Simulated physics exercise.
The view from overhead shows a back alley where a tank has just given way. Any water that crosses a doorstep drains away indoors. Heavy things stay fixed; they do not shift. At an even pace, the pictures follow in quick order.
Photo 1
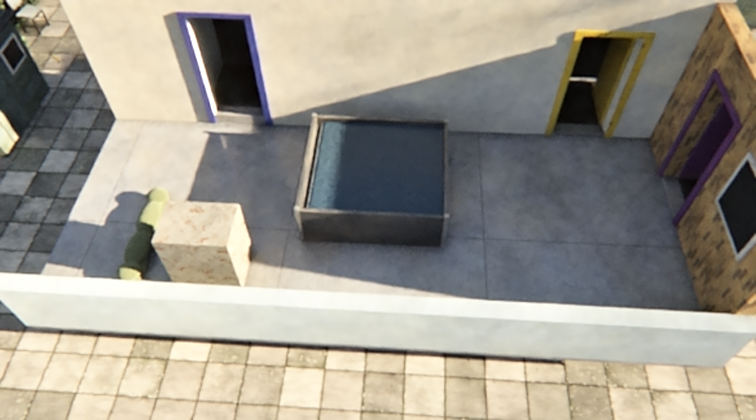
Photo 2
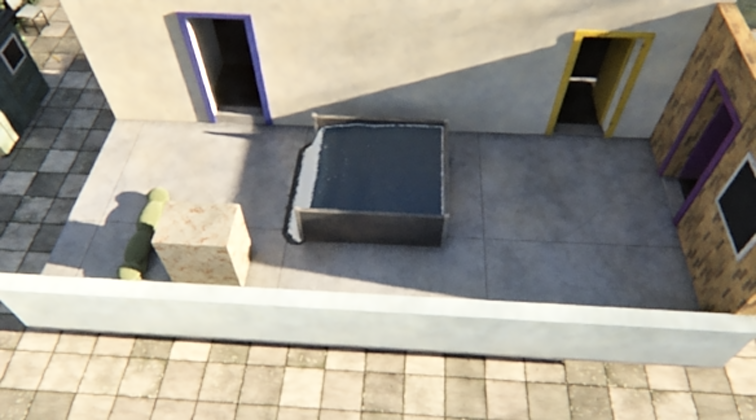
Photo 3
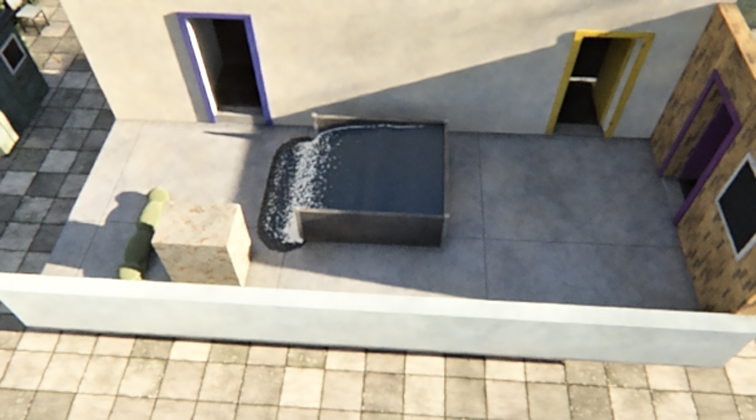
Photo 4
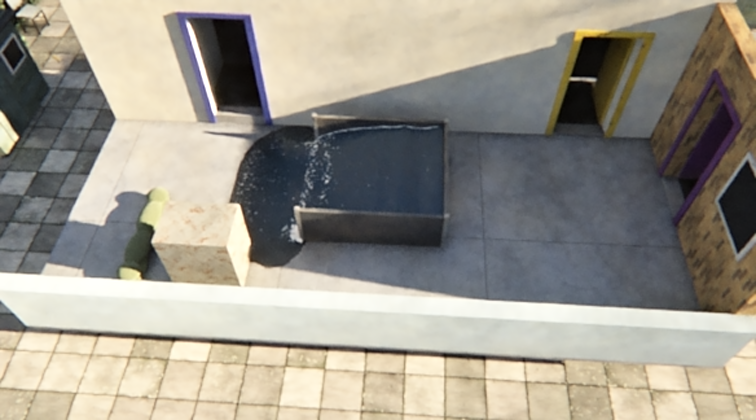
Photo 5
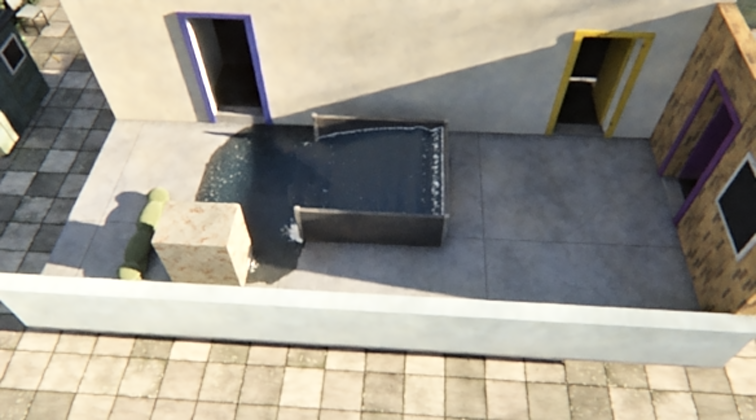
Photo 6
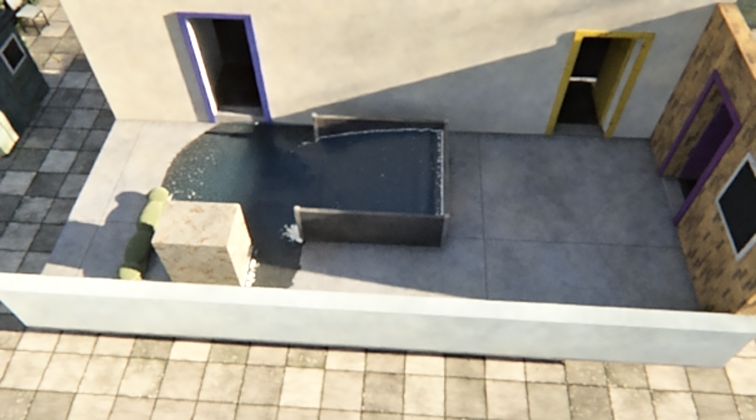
At first, a rectangular tank of dark water sits whole and still in a walled back alley, seen from overhead. Its left side gives way and water pours out onto the paving, then spreads leftward in a widening sheet past the purple-framed doorway and around the unmoving stone block.
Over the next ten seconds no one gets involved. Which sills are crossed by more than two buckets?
The blue door will not top two buckets; the purple door will not top two buckets; the yellow door will not top two buckets.
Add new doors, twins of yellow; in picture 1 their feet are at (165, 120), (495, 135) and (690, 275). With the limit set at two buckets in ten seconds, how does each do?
Above, below, below.
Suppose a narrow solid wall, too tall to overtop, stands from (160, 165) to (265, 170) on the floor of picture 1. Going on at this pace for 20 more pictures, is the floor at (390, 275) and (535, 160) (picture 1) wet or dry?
Going in the order asked: Inundated, parched.
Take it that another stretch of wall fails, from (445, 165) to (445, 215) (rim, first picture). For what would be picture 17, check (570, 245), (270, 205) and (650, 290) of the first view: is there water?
Going through them one by one, I'd say waterlogged, then high and dry, then waterlogged.
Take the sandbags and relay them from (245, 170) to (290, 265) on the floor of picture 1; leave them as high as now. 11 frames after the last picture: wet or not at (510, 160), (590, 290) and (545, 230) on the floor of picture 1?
Point by point: No flooding; no flooding; no flooding.
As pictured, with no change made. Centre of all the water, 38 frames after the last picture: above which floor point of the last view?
The water's centre sits above (279, 204).
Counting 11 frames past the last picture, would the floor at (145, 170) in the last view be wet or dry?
At that place: Wet.
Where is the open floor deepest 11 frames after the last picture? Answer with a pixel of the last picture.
Around (169, 236).
A moment on, water covers 35 % of the floor; the blue door wet at the sill, nothing in, the purple door not reached, the yellow door not reached.
Next, water covers 40 % of the floor; the blue door wet at the sill, nothing in, the purple door not reached, the yellow door not reached.
Then, water covers 45 % of the floor; the blue door wet at the sill, nothing in, the purple door not reached, the yellow door not reached.
Later, water covers 55 % of the floor; the blue door wet at the sill, nothing in, the purple door not reached, the yellow door not reached.
In the end, water covers 70 % of the floor; the blue door wet at the sill, nothing in, the purple door wet at the sill, nothing in, the yellow door not reached.
